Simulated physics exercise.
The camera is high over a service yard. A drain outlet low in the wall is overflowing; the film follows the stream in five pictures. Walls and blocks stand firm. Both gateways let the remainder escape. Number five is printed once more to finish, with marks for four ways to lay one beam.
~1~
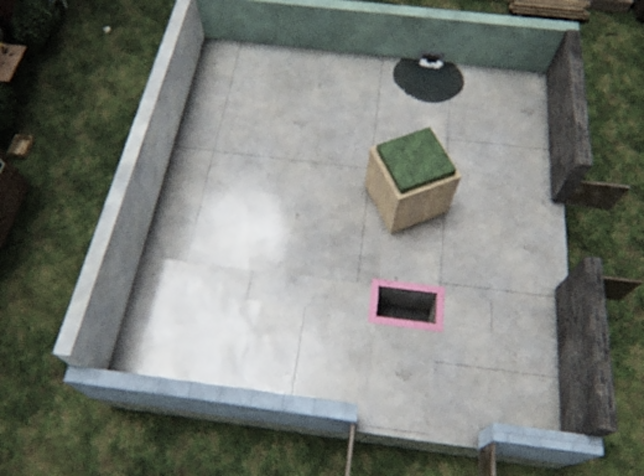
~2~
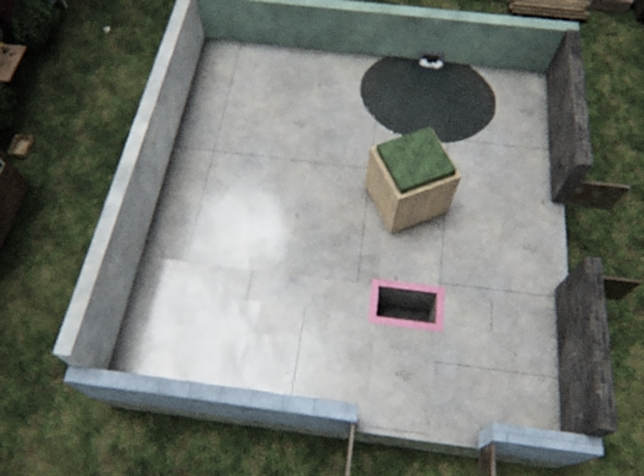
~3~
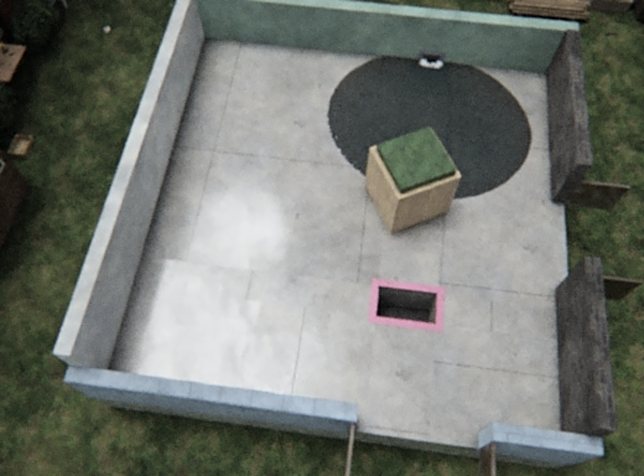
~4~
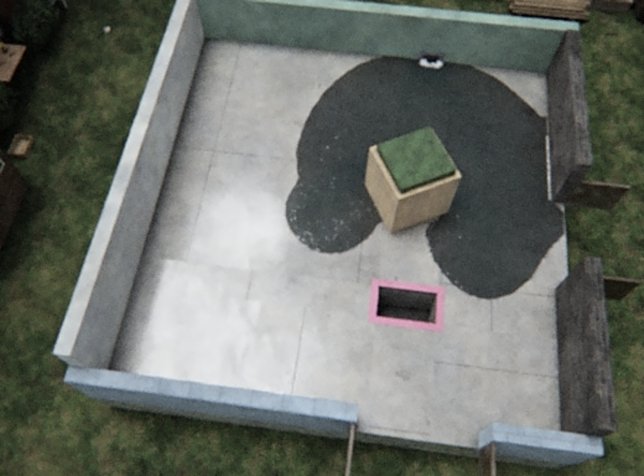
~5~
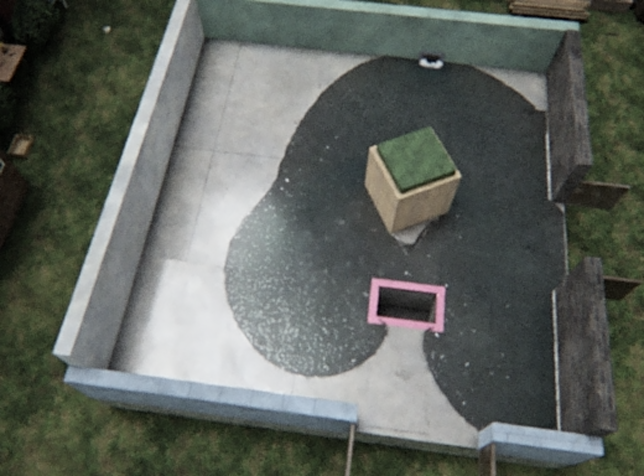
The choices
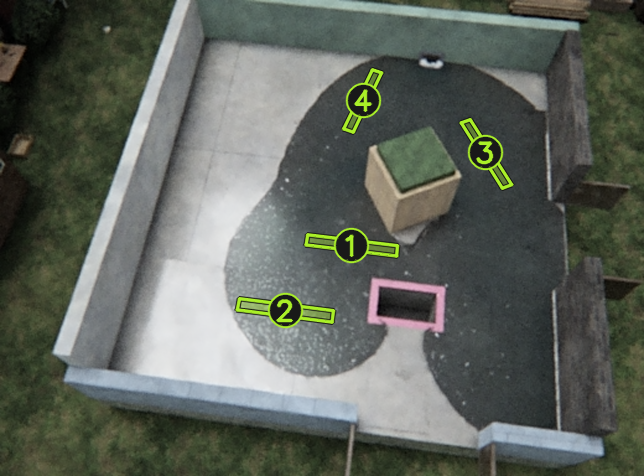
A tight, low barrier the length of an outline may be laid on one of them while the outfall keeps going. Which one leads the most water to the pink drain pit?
Go for 2.
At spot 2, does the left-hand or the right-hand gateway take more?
The left one.
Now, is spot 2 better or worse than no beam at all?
Better.
In lime, 1 from (306, 239) to (397, 250); 2 from (238, 304) to (332, 316); 3 from (465, 121) to (507, 186); 4 from (348, 130) to (376, 71).
For spot 1, about 7 % of the stream goes into the pink drain pit, about 92 % out by the gates.
For spot 2, about 15 % of the stream goes into the pink drain pit, about 84 % out by the gates.
For spot 3, about 9 % of the stream goes into the pink drain pit, about 89 % out by the gates.
For spot 4, about 9 % of the stream goes into the pink drain pit, about 90 % out by the gates.
